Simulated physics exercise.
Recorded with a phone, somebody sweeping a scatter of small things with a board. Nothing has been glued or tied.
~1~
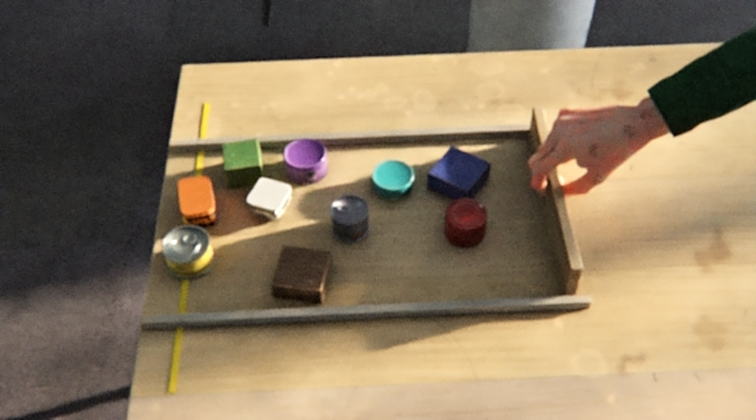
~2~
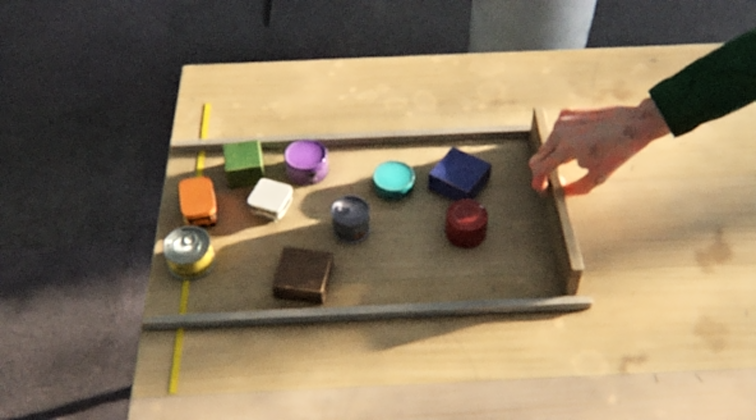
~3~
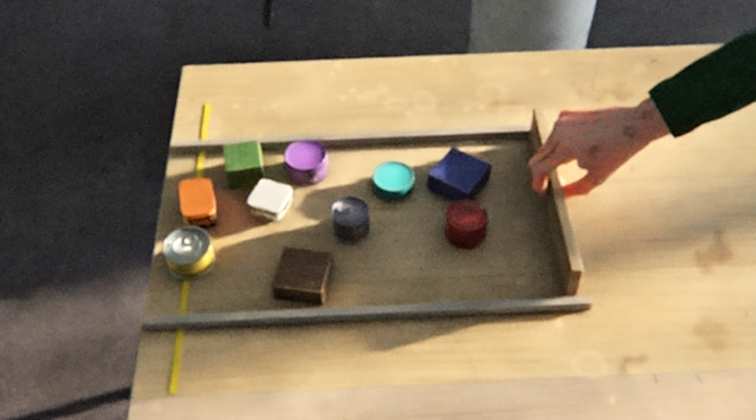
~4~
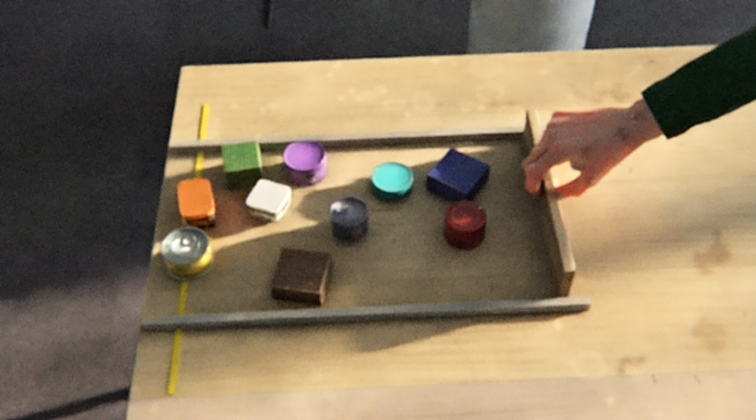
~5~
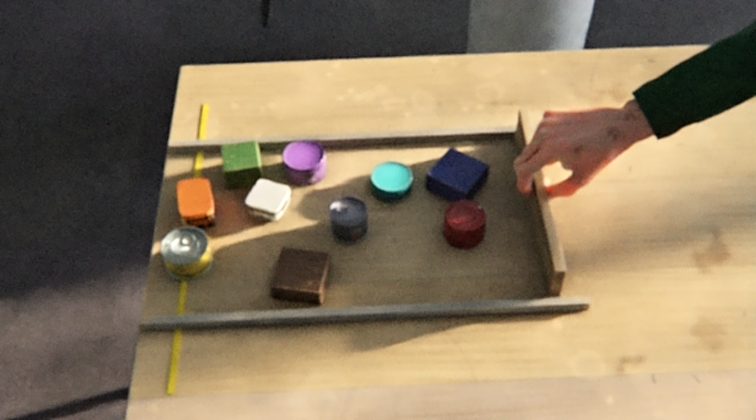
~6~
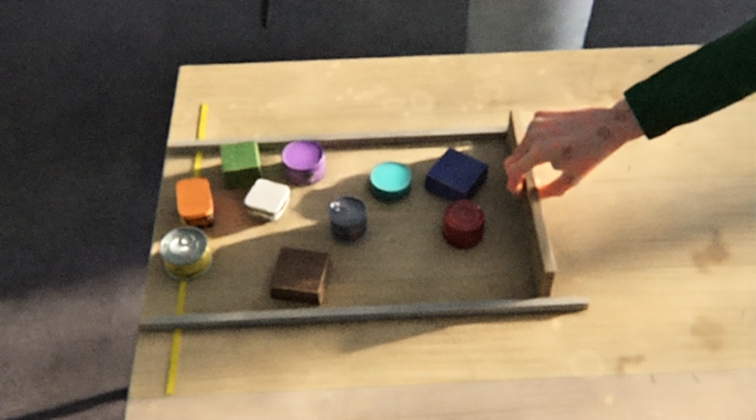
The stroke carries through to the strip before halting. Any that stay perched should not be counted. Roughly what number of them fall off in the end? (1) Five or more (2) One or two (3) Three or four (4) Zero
The answer is 1.
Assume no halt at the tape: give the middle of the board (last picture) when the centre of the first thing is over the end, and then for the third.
The middle is near (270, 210) first and near (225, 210) after.
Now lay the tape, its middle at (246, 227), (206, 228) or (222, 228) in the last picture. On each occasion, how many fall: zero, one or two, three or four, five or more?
So, for the three spots in the order asked, I'd go with one or two, at least five and 3 or 4.
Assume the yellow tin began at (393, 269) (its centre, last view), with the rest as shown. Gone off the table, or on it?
From that start, the object then is safe.
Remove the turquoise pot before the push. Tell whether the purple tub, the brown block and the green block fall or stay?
Purple tub: Still there; brown block: Still there; green block: Over the edge.
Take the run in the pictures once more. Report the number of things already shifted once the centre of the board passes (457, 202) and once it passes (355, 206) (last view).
That gives 3 for the first and 6 for the second.
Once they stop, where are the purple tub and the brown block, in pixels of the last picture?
Going in order, first (175, 161) and next (155, 286).
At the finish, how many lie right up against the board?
At rest, 4 are in contact.
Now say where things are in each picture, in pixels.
Yellow tin (189, 253); orange case (198, 203); green block (243, 163); board (553, 197); tape (192, 228), in the first frame.
Orange case (198, 204); turquoise pot (394, 181), in the second frame.
Green block (244, 165); purple tub (307, 163), in the third frame.
Yellow tin (188, 254); brown block (302, 276), in the fourth frame.
Orange case (196, 204); board (538, 198), in the fifth frame.
Yellow tin (186, 254); orange case (195, 204); green block (241, 165); board (529, 199); tape (190, 229), in the sixth frame.
Soon after, none off yet; yellow tin at rest near (186, 254); orange case at rest near (195, 204); green block at rest near (241, 165).
After that, none off yet; yellow tin at rest near (186, 254); orange case at rest near (195, 204); green block displaced a little near (230, 161).
And then, one off so far; yellow tin displaced a little near (163, 262); orange case on its side near (133, 241); green block displaced about its own width near (184, 160).
In the end, the number that fall off is five or more; gone, turquoise pot, grey tin, white case, green block, orange case and yellow tin.
